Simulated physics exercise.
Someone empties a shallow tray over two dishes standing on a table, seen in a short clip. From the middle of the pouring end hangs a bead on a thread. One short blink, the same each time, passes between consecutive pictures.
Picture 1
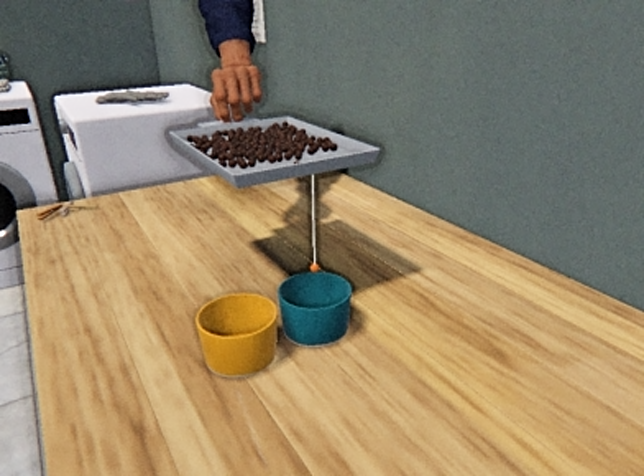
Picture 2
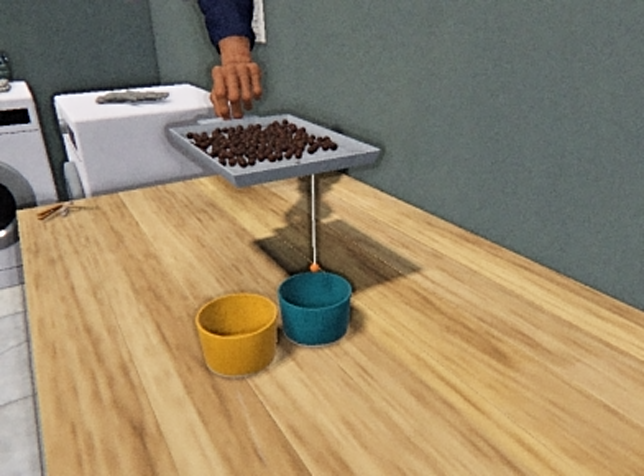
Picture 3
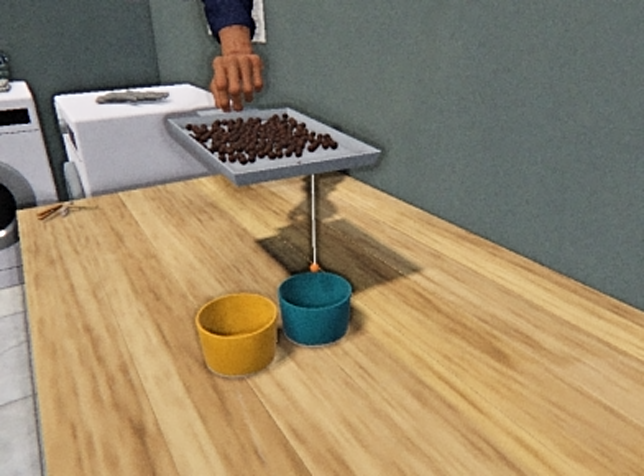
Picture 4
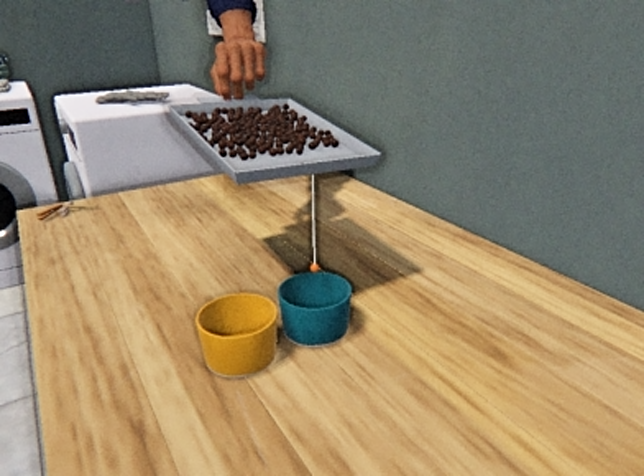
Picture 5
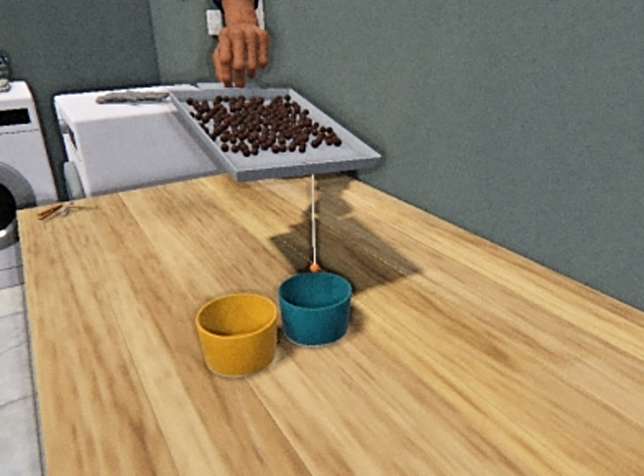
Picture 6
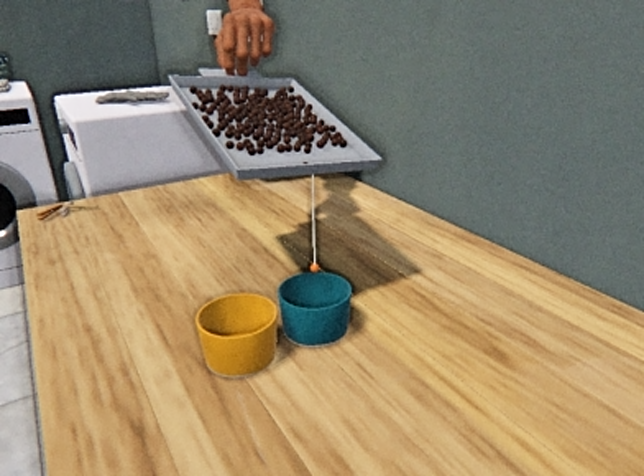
A hand slowly raised the back of a gray tray of chocolate balls, tilting it toward its front right corner as the balls began to shift, while two bowls, yellow and teal, stayed still below.
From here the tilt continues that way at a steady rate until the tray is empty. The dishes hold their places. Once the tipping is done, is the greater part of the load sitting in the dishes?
The load mostly goes elsewhere.
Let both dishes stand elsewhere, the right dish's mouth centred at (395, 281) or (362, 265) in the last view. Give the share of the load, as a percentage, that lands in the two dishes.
First some 70, then 40 per cent.
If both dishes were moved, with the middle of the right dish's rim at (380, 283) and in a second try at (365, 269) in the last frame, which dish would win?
Place 1: The one on the right side; place 2: The one on the right side.
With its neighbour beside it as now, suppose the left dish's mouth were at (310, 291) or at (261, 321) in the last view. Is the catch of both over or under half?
The first place gets the greater share, the second a lesser share.
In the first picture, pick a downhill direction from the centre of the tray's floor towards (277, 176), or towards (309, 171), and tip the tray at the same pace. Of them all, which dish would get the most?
Taking them in order: Left side, followed by right side.
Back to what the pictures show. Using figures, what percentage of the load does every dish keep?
Share at the end - left dish ~ 0 %, right dish ~ 10 %.
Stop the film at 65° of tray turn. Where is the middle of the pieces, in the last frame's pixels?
Check around (357, 173) in the last picture.
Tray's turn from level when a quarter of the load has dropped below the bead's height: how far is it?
Angle reached: About 65°.
Just after the last frame, tray tipped steeply; roughly two thirds on the tray; just a few in the right dish; roughly a quarter outside both; roughly a quarter in the air.
A moment on, tray tipped past a quarter turn; about a tenth in the right dish; the larger part outside both; about a tenth in the air.
Further on, tray tipped past a quarter turn; about a tenth in the right dish; almost all outside both.
When it is over, tray tipped past a quarter turn; not one in the left dish; about a tenth in the right dish; almost all outside both.
